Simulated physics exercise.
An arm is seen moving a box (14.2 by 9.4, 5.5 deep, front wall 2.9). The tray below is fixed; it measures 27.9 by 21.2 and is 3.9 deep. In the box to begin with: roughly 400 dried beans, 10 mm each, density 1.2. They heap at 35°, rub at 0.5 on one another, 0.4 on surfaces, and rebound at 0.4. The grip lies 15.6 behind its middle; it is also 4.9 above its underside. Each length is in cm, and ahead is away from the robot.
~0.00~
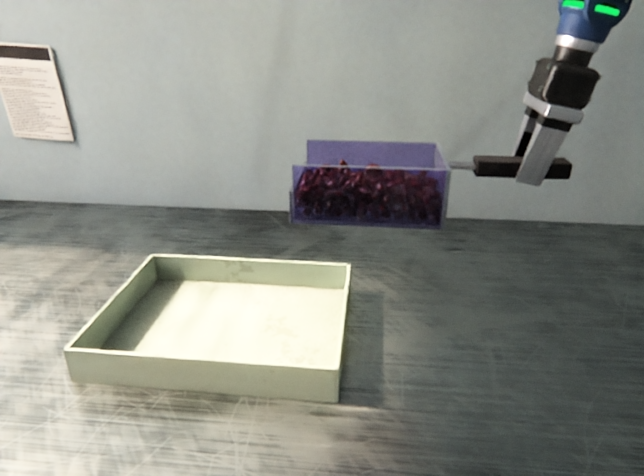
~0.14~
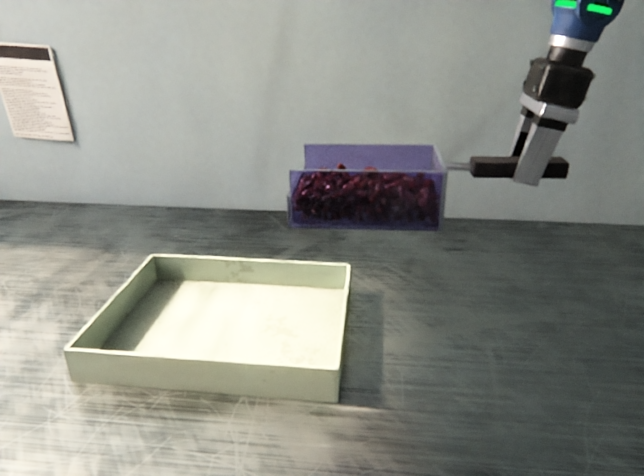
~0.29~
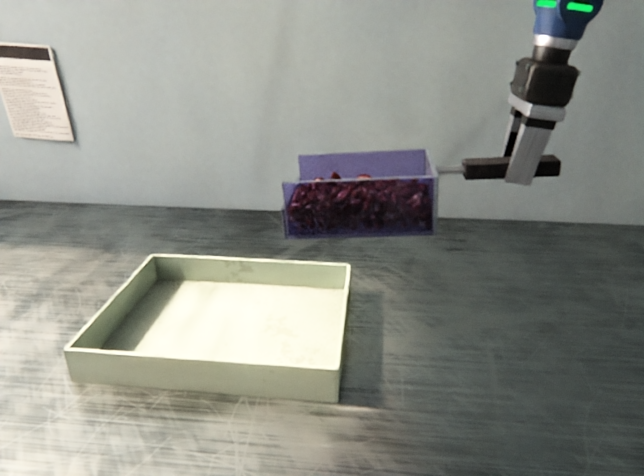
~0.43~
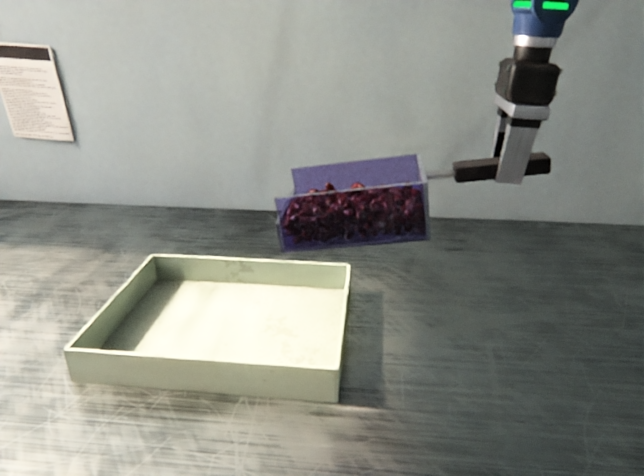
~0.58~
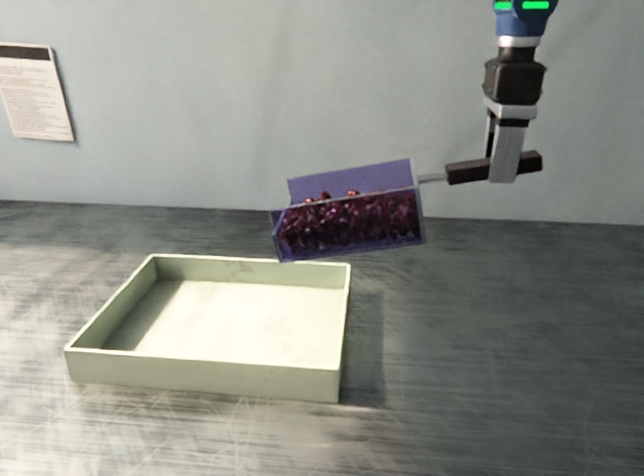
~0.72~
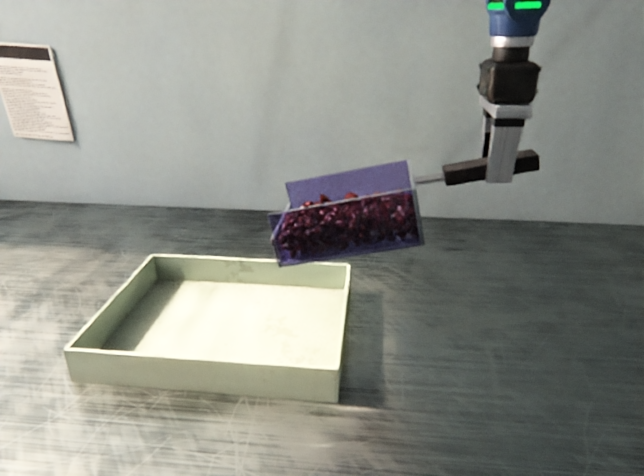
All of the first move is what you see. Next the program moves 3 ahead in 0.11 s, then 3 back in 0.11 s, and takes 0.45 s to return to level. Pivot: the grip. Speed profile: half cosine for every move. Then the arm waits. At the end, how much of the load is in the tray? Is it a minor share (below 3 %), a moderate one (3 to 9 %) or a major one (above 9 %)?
It is a minor share.
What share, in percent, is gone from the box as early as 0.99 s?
By then near 0 % is out.
By 0.99 s, tilted 13° forward, highest piece 18 above the table; 396 in the box, 1 in the tray, 1 in flight or on a rim.
By 1.26 s, tilted 3° forward, highest piece 20 above the table; 396 in the box, 2 in the tray.
By 1.59 s, level, highest piece 21 above the table; 396 in the box, 2 in the tray.
By 2.64 s, level, highest piece 21 above the table; 396 in the box, 2 in the tray.
Final count, 396 in the box, 2 in the tray. That is 1 % in the tray.
